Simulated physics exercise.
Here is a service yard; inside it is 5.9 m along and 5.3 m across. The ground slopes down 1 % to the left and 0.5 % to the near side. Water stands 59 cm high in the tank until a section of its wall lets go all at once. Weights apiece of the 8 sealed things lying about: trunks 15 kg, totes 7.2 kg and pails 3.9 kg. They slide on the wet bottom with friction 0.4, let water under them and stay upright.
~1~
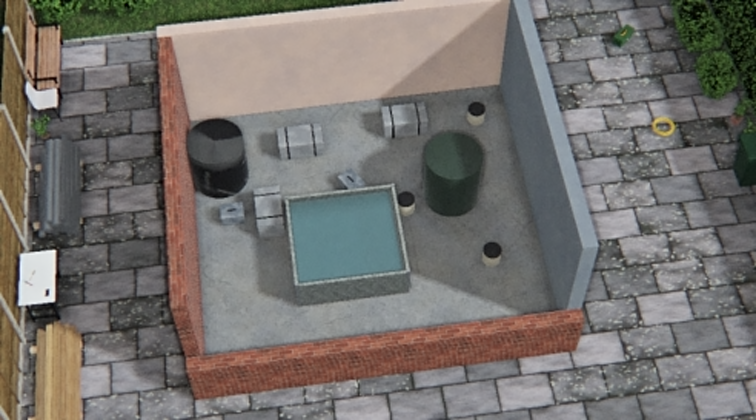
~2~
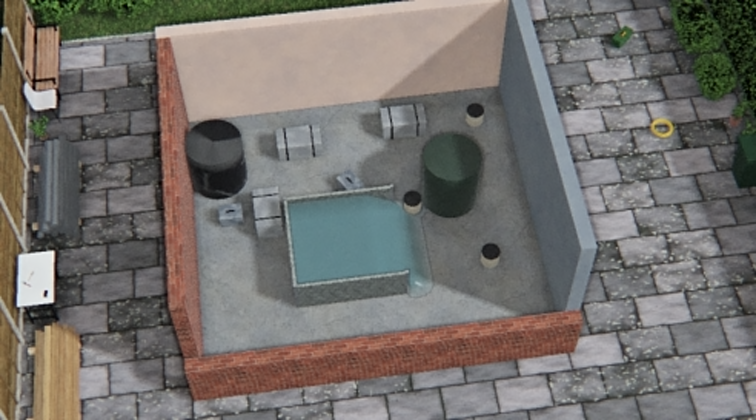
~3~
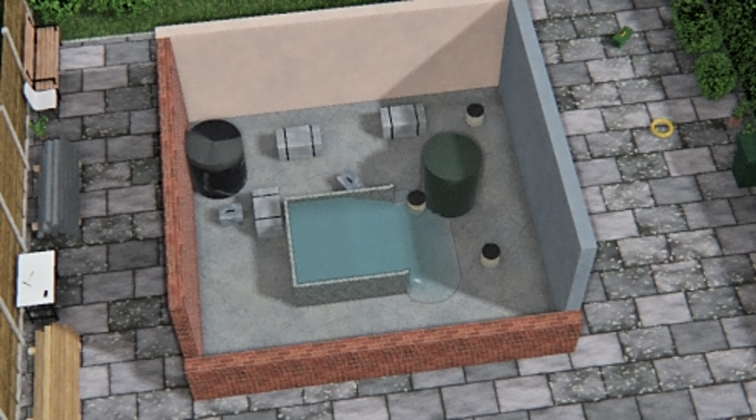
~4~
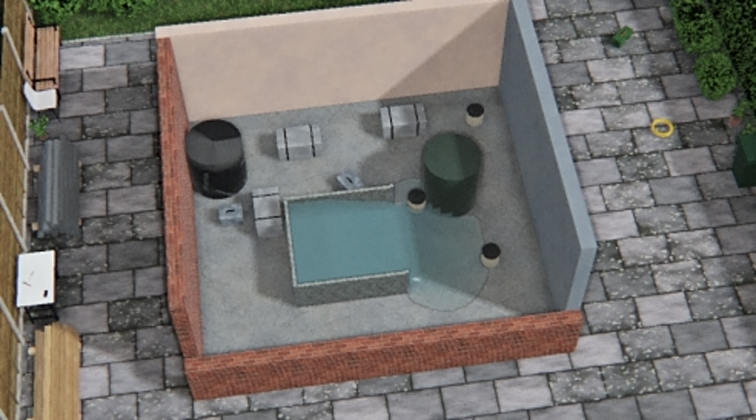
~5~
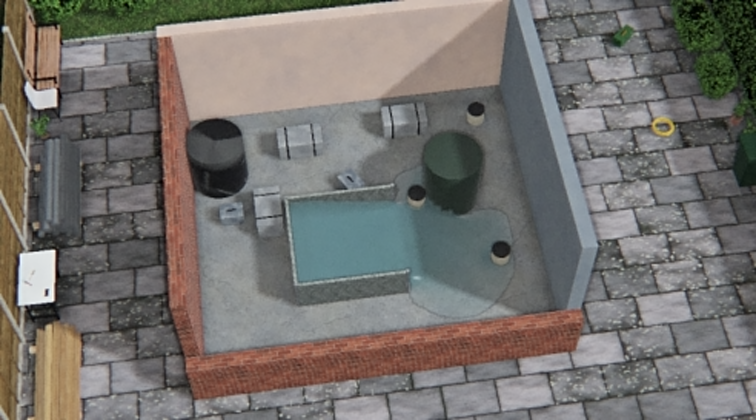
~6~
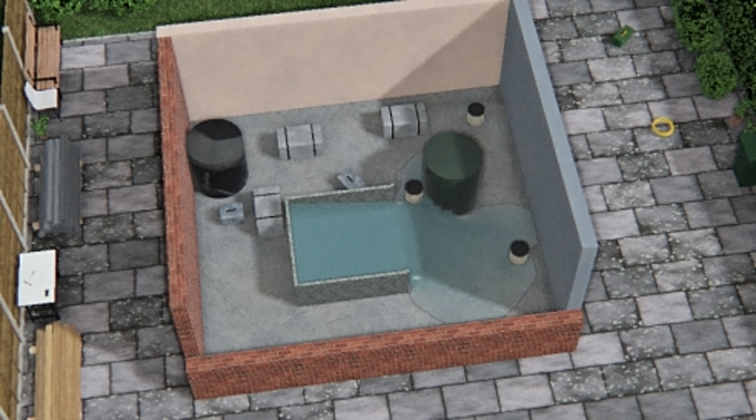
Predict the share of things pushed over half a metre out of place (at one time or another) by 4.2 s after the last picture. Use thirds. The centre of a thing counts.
That comes to from one to two thirds.
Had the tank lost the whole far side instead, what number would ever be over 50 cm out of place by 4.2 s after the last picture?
In that case 7 of them.
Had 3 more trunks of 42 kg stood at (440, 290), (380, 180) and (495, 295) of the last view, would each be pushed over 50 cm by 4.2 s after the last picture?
In that order: Past it, less, past it.
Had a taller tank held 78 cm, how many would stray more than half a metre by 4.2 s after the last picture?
Then 5.
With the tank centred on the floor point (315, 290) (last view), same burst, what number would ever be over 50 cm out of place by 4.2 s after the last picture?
In that case 4 of them.
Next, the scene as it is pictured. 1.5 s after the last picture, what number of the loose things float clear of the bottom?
At that moment 1.
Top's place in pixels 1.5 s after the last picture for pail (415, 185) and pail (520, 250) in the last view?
Near (348, 143) and (537, 300).
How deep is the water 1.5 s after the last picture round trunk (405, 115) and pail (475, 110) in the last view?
Roughly 2 and 3 cm.
Then, 0.4 s after the last picture 2 of 8 are over 50 cm from their spots; 1 afloat.
Then, 1.5 s after the last picture 3 of 8 are over 50 cm from their spots; 1 afloat.
Then, 2.8 s after the last picture 3 of 8 are over 50 cm from their spots; 3 afloat.
Then, 4.2 s after the last picture 4 of 8 are over 50 cm from their spots, and 4 have been at some point; 3 afloat.
